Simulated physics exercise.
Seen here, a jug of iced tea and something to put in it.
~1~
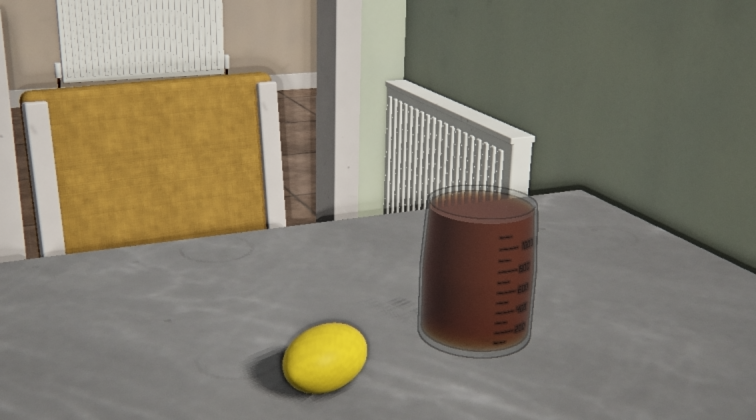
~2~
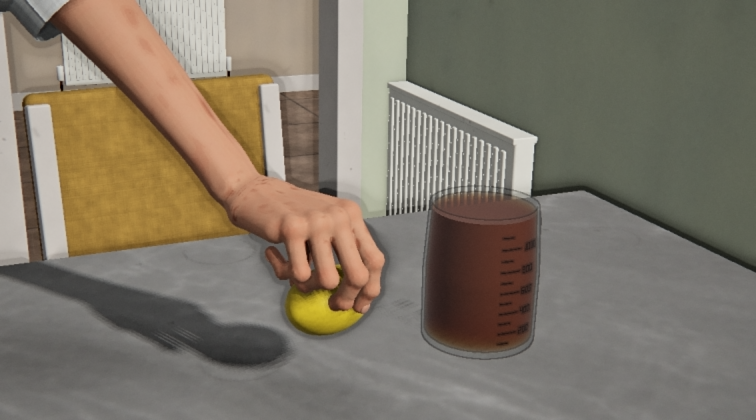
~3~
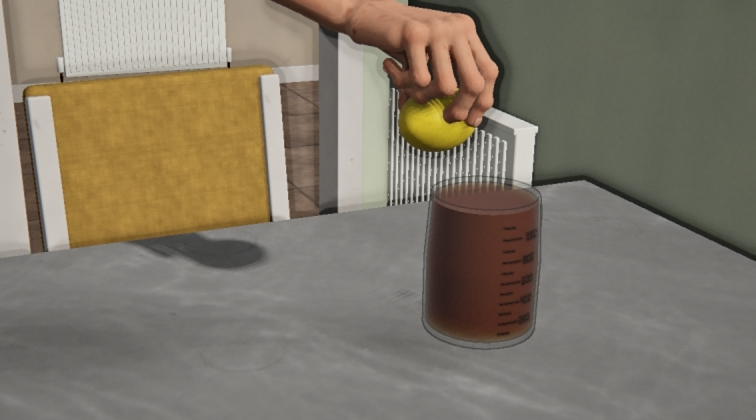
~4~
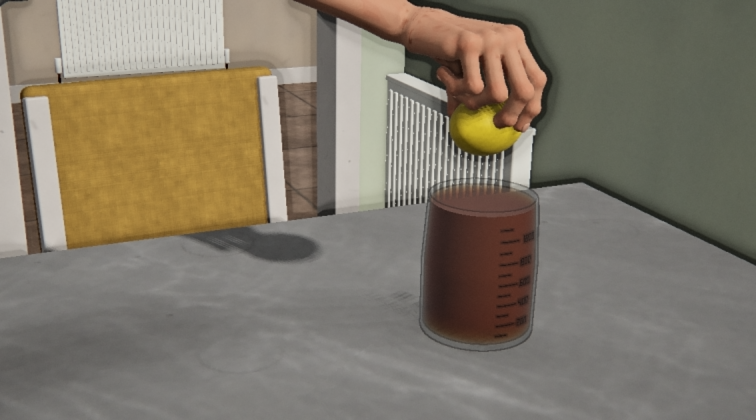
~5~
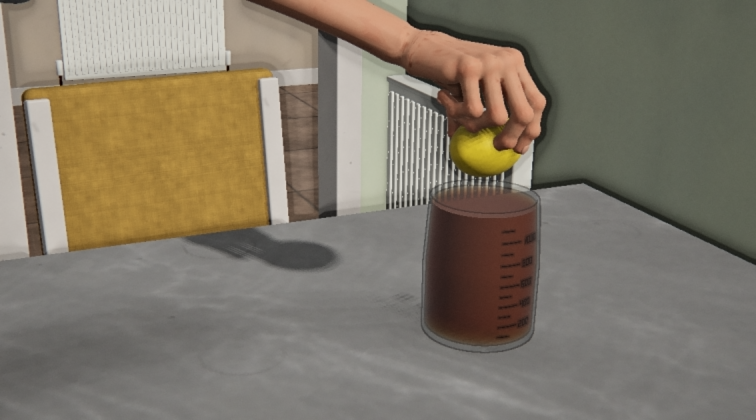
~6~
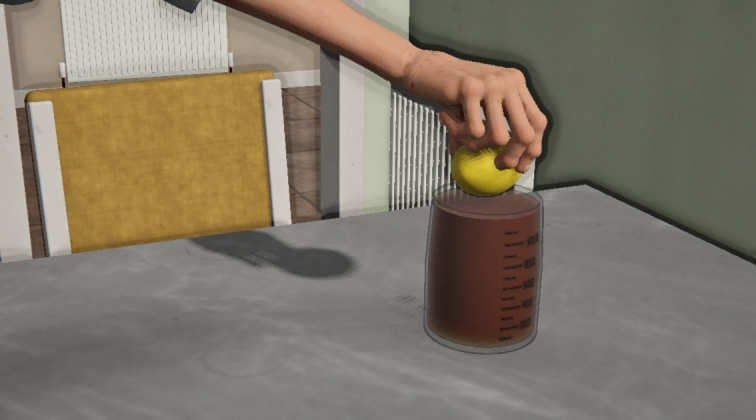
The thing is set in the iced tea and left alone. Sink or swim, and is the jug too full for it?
It bobs on top, and the jug loses some over the rim.
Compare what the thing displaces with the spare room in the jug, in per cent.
About 290 per cent.
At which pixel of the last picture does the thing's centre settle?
Near (486, 215).
A moment on, the lemon enters the iced tea; the jug is full to the brim; a puddle lies round it.
Further on, the lemon comes up again; the jug is full to the brim; a puddle lies round it.
When it is over, the lemon is afloat; the jug is full to the brim; a puddle lies round it.
